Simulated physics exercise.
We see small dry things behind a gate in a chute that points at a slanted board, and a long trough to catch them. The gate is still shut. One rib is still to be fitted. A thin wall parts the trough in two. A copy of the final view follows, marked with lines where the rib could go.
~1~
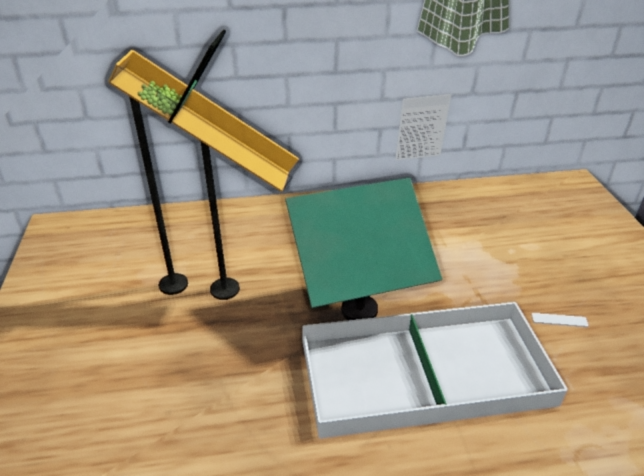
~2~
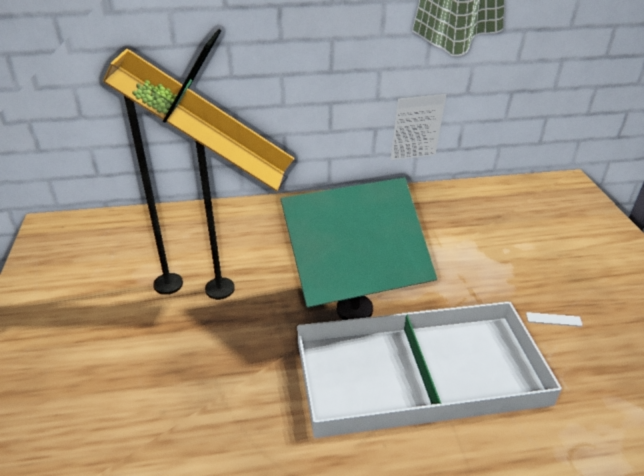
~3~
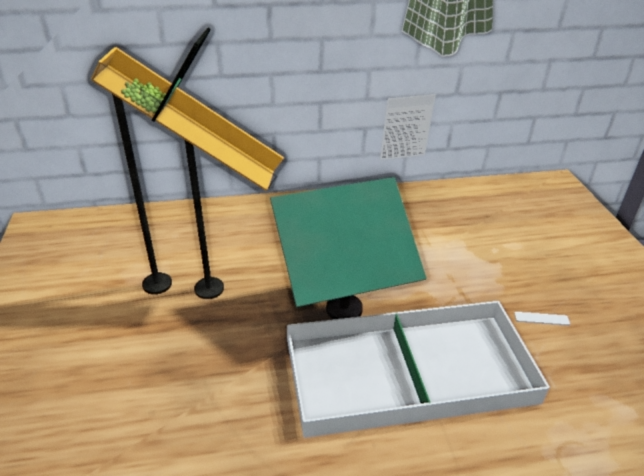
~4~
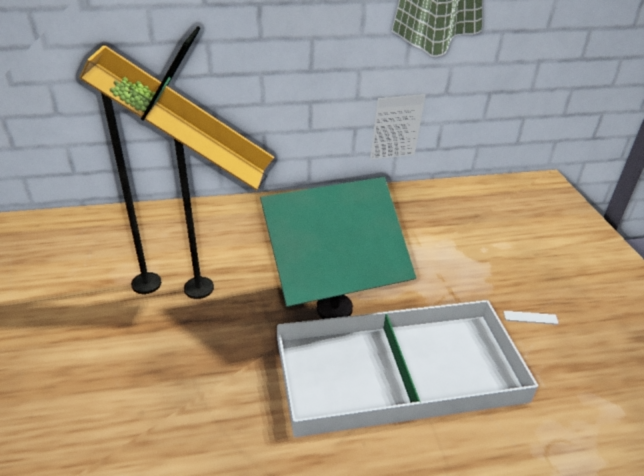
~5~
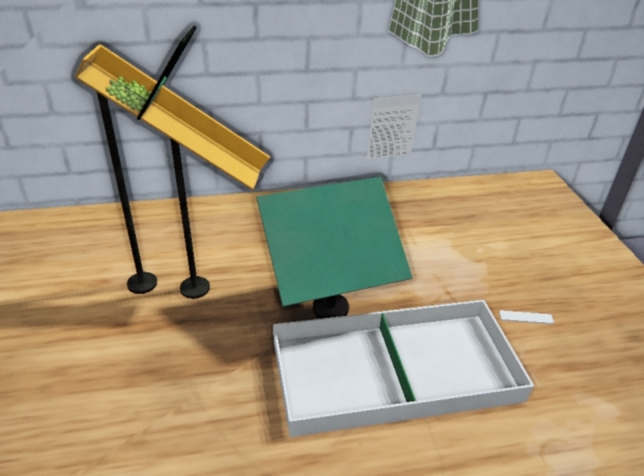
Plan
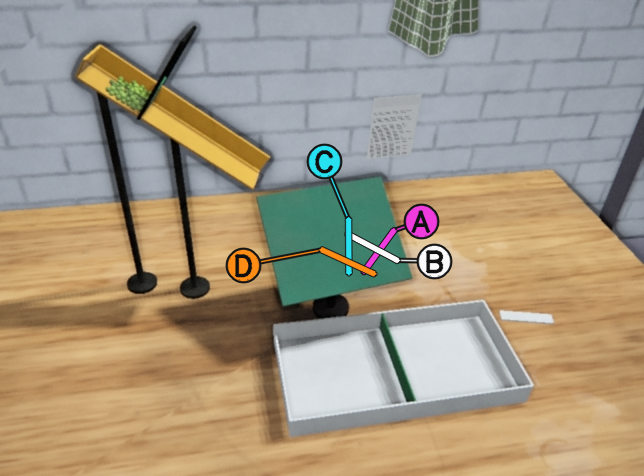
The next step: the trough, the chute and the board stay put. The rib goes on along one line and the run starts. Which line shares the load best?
Take B.
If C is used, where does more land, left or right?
The left half.
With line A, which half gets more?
More lands on the left.
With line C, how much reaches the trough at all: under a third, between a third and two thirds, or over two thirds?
It is over two thirds.
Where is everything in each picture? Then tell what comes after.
Load behind the gate (163, 100), dried peas; lip of the chute (285, 182), sloping gently, in the first picture.
Middle of the board (359, 238), tilted fairly steeply; middle of its low edge (374, 293); of its high edge (345, 187), in the second picture.
Front corners of the trough (304, 421) and (549, 387); front end of its middle wall (430, 404); gate still shut (173, 89), in the third picture.
Middle of the load (135, 97); lip (260, 180), in the fourth picture.
Middle of the load (131, 96); lip (256, 180), in the fifth picture.
On the marked copy, line A from (393, 230) to (364, 271); line B from (347, 234) to (397, 260); line C from (348, 219) to (348, 272); line D from (322, 249) to (373, 273).
With A, of what is caught, almost all in the left half, about a tenth in the right.
With B, of what is caught, roughly a third in the left half, roughly two thirds in the right.
With C, of what is caught, almost all in the left half, just a few in the right.
With D, of what is caught, about a tenth in the left half, the larger part in the right.
